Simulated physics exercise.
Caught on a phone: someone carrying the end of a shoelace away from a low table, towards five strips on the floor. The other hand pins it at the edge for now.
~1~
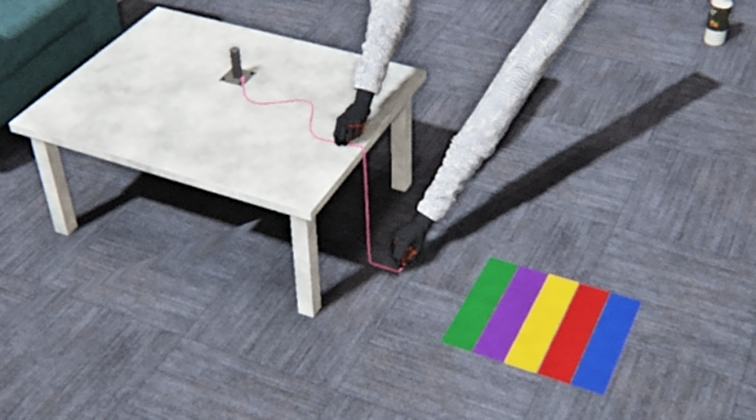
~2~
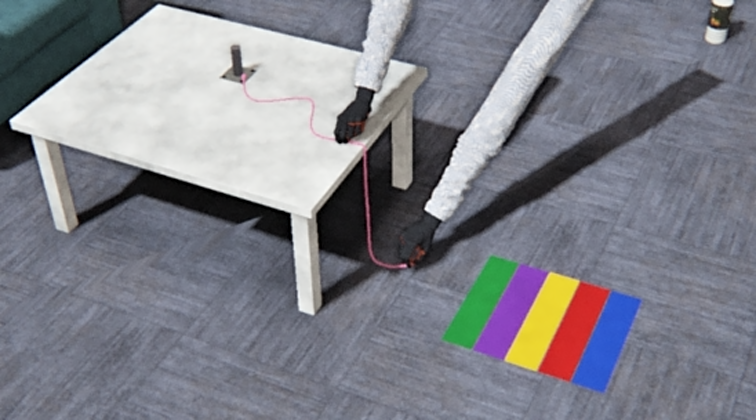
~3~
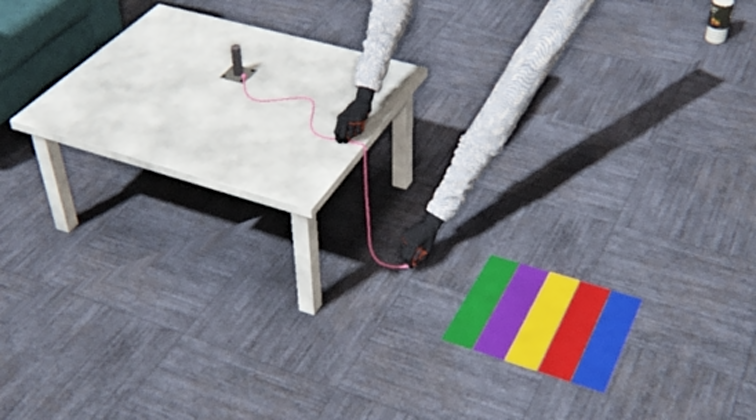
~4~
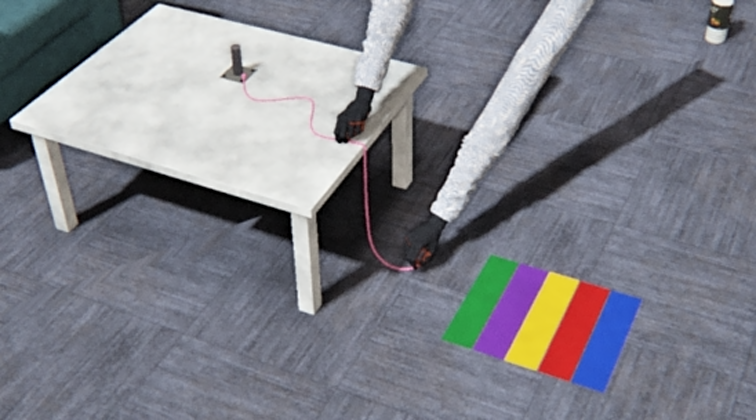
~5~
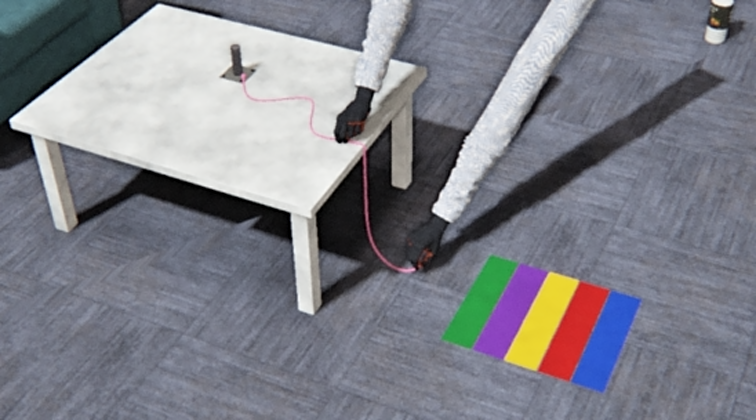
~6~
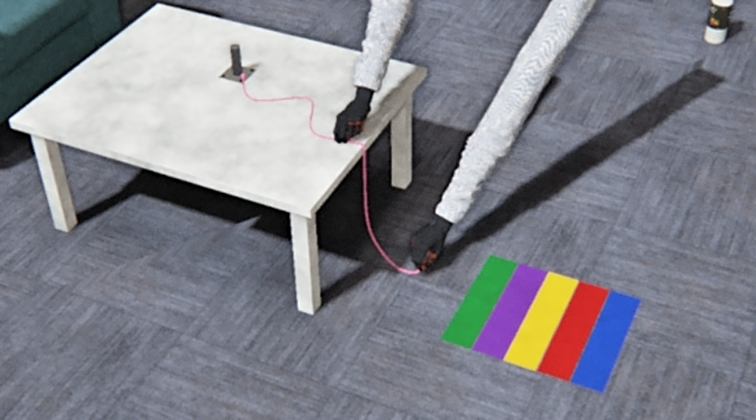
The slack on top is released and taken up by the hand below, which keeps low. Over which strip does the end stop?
The end stops over the yellow strip.
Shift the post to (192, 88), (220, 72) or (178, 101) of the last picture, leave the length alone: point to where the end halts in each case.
The places are (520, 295), (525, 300) and (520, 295).
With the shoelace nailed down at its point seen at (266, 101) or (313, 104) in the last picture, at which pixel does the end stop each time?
In that order: (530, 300) and (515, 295).
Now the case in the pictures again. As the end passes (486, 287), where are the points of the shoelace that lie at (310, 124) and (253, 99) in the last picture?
They go to (355, 127) and to (279, 90).
A little later, end near (486, 287); over green.
Next, end near (525, 299); over purple.
When it is tight, end near (548, 306); over yellow. It gets as far as the yellow strip.
